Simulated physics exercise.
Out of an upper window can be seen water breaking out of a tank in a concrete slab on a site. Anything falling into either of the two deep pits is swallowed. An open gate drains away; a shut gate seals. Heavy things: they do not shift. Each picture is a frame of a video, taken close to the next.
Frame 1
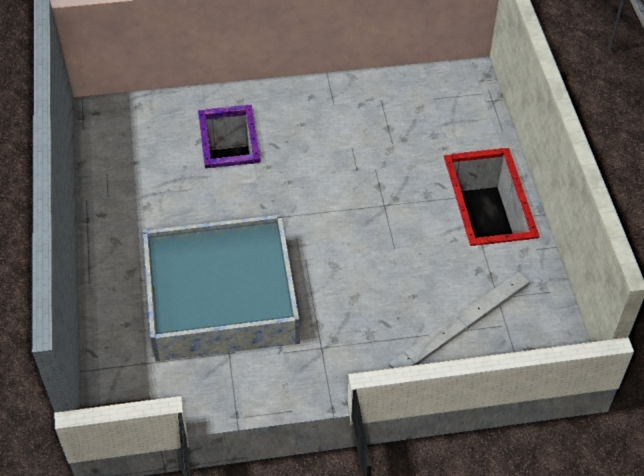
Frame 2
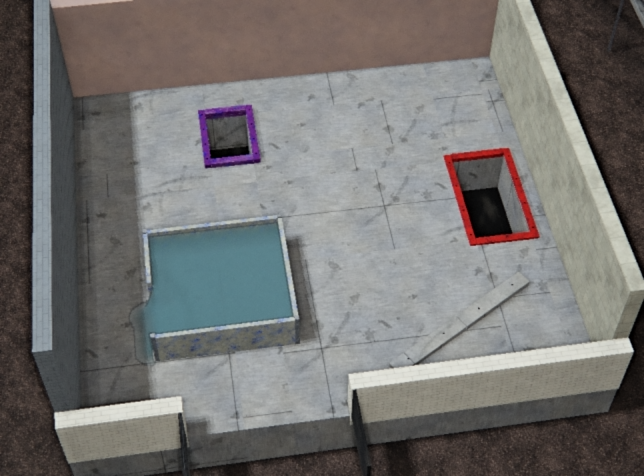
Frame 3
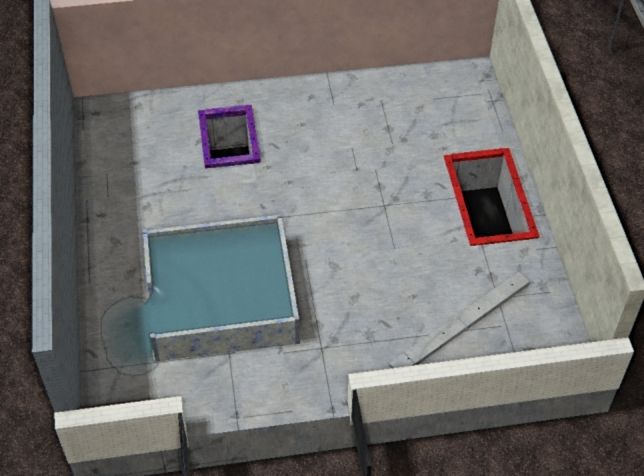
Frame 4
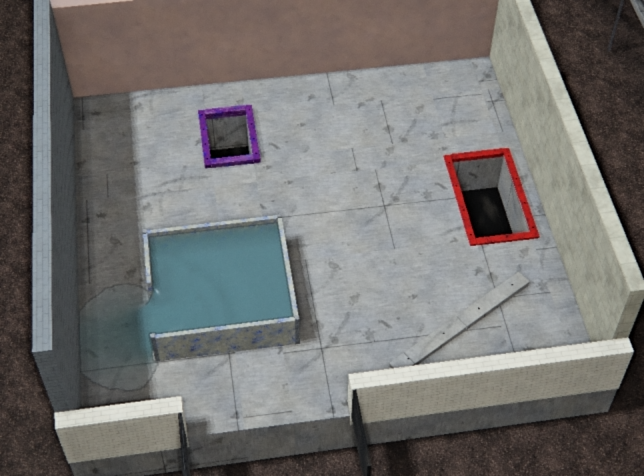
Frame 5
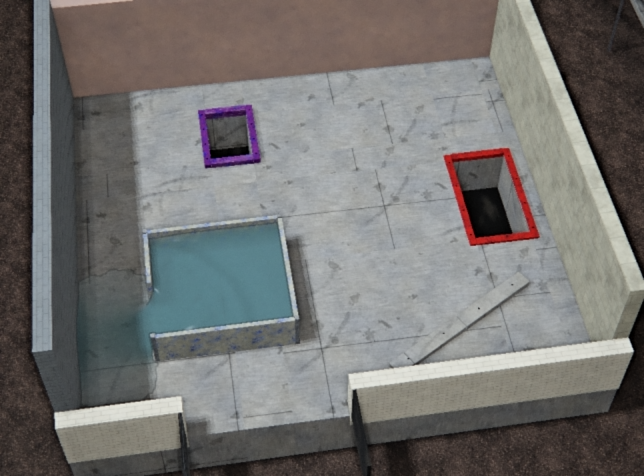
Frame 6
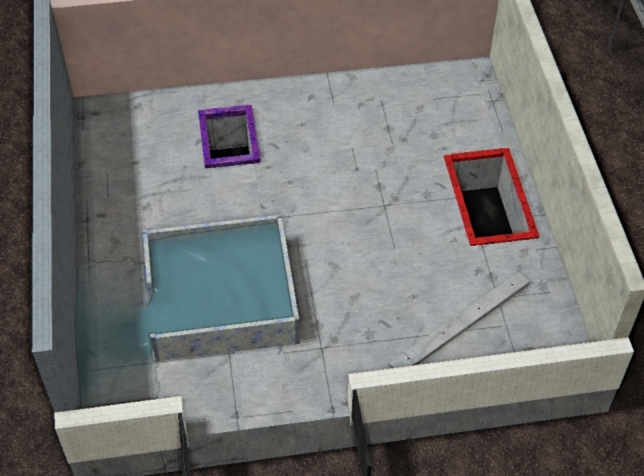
Water breaks from the tank's left side and spreads across the slab toward the left wall.
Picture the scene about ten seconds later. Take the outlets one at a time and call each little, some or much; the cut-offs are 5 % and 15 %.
In order: The gate catches some; the red pit catches little; the purple pit catches little.
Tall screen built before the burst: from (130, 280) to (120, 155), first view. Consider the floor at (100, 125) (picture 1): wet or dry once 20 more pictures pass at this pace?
Swamped.
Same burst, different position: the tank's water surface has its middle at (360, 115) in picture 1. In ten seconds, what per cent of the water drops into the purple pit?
Within ten seconds the purple pit takes 8 percent of the total.
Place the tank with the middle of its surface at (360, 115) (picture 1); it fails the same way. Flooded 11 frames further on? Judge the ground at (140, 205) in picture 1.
At that place it stays submerged.
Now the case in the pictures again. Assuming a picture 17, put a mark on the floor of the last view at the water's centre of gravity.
I'd put it at around (180, 313).
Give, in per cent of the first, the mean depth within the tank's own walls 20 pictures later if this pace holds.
I'd put it close to 48 percent.
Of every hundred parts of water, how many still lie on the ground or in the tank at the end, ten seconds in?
Some 90 parts in a hundred have not run off.
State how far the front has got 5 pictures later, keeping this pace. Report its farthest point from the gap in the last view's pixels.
(77, 208).
A moment on, water covers 10 % of the floor; the gate 0 %, the red pit 0 %, the purple pit 0 %.
Next, water covers 20 % of the floor; the gate 0 %, the red pit 0 %, the purple pit 0 %.
Then, water covers 40 % of the floor; the gate 1 %, the red pit 0 %, the purple pit 0 %.
Later, water covers 60 % of the floor; the gate 4 %, the red pit 1 %, the purple pit 0 %.
In the end, water covers 80 % of the floor; the gate 8 %, the red pit 2 %, the purple pit 0 %.
